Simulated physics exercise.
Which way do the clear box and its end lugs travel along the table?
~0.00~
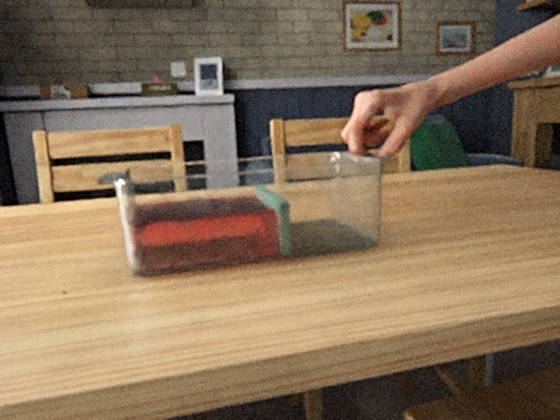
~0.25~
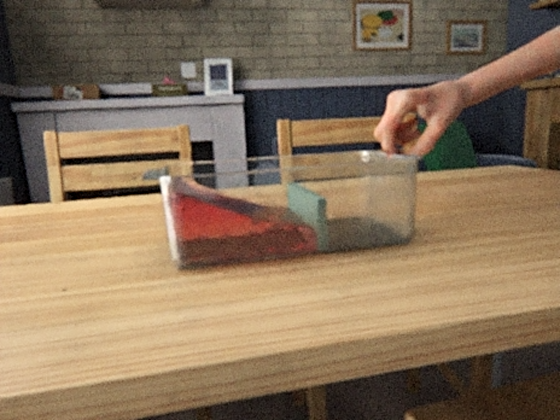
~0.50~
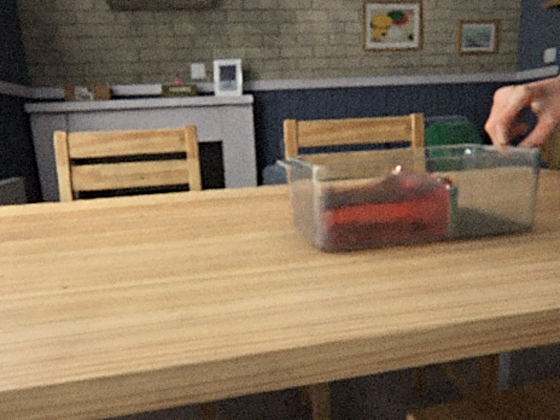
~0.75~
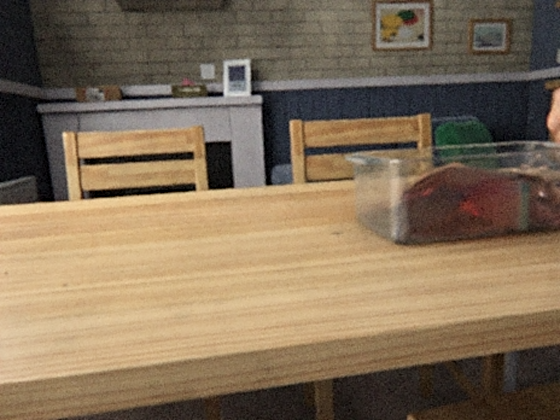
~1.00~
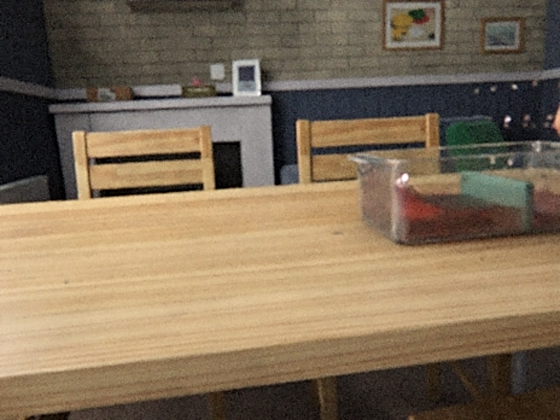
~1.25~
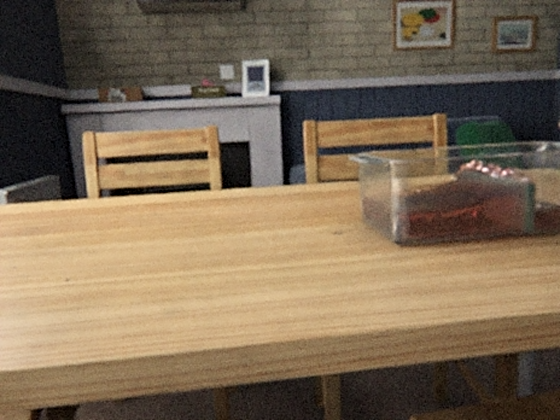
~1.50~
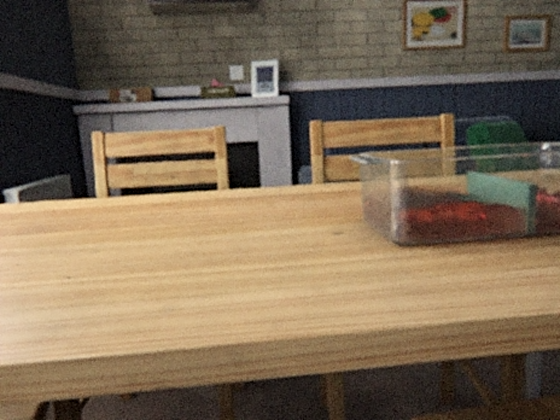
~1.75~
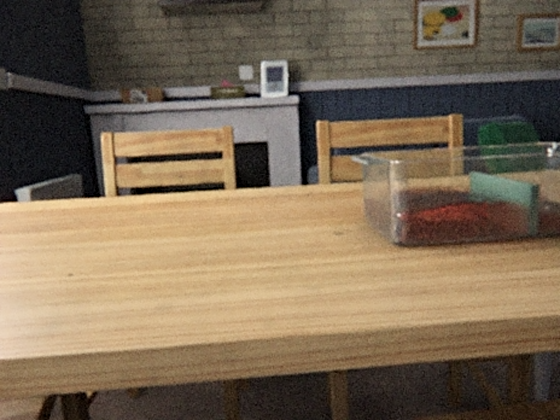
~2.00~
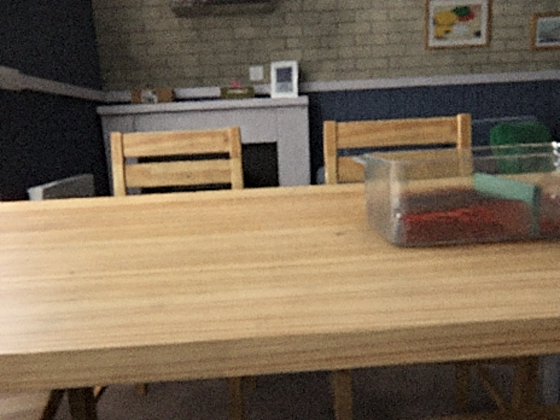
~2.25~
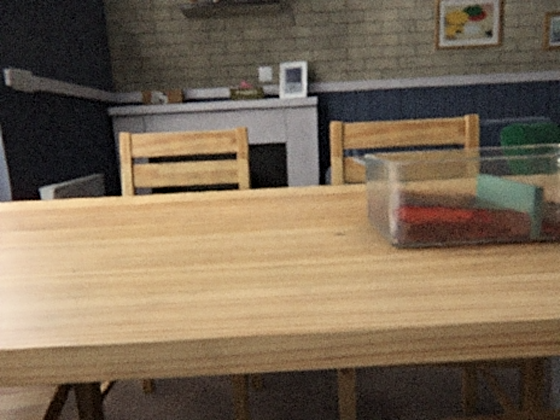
They move to the right, pulled along by the hand.
